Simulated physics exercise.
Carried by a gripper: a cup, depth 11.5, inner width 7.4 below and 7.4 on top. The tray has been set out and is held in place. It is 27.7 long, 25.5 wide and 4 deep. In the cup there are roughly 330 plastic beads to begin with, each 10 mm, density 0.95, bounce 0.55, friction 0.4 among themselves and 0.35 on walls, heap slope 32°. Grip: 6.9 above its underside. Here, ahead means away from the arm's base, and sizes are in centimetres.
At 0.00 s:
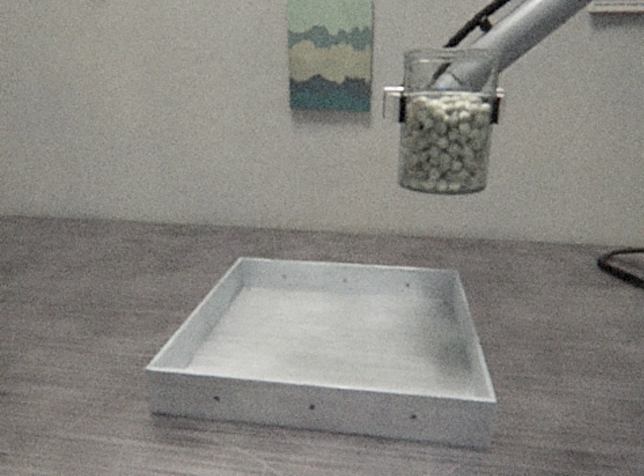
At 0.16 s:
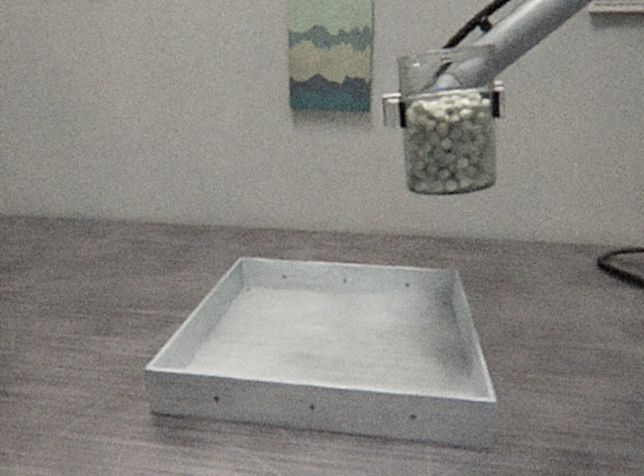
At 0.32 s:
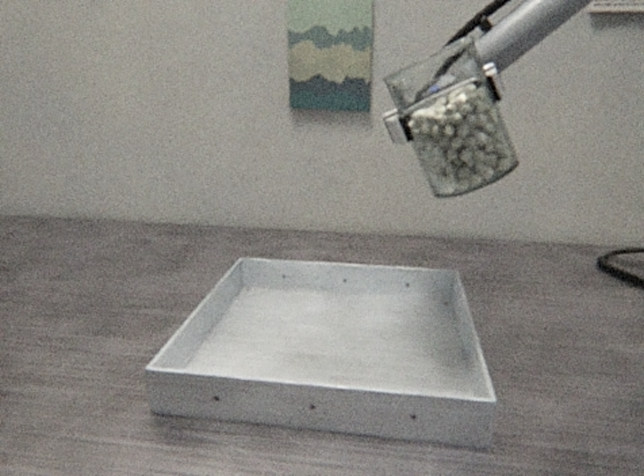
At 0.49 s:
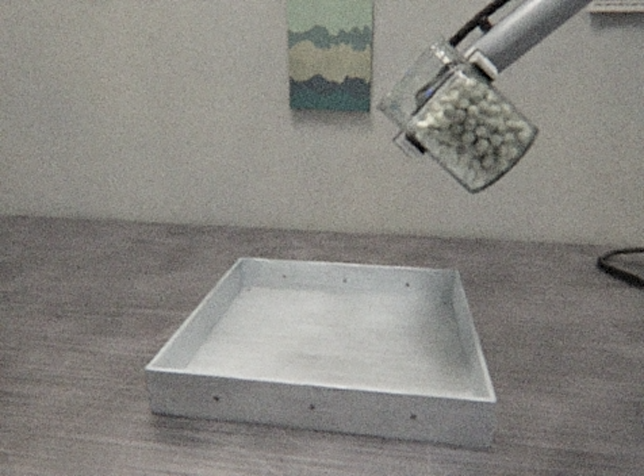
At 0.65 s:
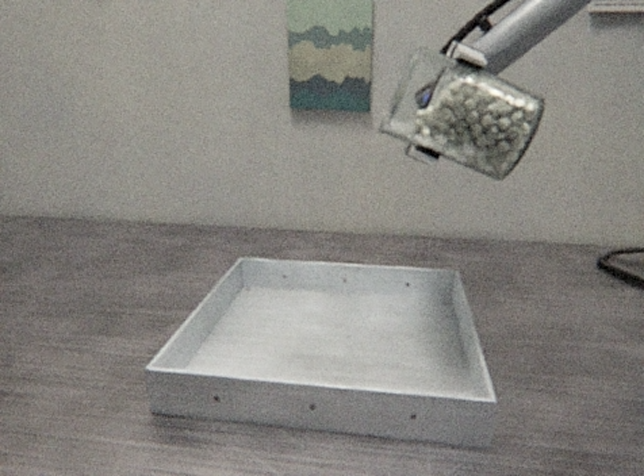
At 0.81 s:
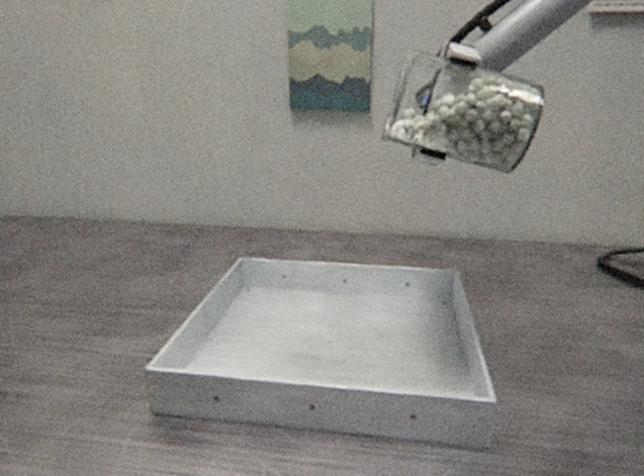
A gripper tilts a clear cup of pale beads leftward above an empty tray.
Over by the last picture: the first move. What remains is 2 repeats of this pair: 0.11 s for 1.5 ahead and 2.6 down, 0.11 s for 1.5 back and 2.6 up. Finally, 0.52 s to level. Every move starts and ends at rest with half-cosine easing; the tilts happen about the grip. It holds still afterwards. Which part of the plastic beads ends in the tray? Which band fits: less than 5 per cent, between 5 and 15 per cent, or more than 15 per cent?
It falls below 5 per cent.
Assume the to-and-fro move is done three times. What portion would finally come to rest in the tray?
Roughly 0 in a hundred.
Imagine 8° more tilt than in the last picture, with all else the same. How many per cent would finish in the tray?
It would come to roughly 10 per cent.
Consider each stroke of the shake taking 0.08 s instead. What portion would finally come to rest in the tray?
Estimate: Near 10 per cent.
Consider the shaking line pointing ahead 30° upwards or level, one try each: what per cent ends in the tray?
First try some 30 %, second try some 25 %.
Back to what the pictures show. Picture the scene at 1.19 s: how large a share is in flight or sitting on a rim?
0 per cent.
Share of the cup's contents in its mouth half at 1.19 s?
Close to 35 in a hundred.
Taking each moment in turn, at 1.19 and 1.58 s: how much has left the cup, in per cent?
I'd put it near 0 percent first and near 0 percent later.
After 1.19 s, tilted 76° forward, highest piece 25 above the table; 329 in the cup.
After 1.58 s, tilted 23° forward, highest piece 28 above the table; 329 in the cup.
After 1.97 s, level, highest piece 28 above the table; 329 in the cup.
After 3.02 s, level, highest piece 28 above the table; 329 in the cup.
In the end, 329 in the cup. That is 0 % in the tray.
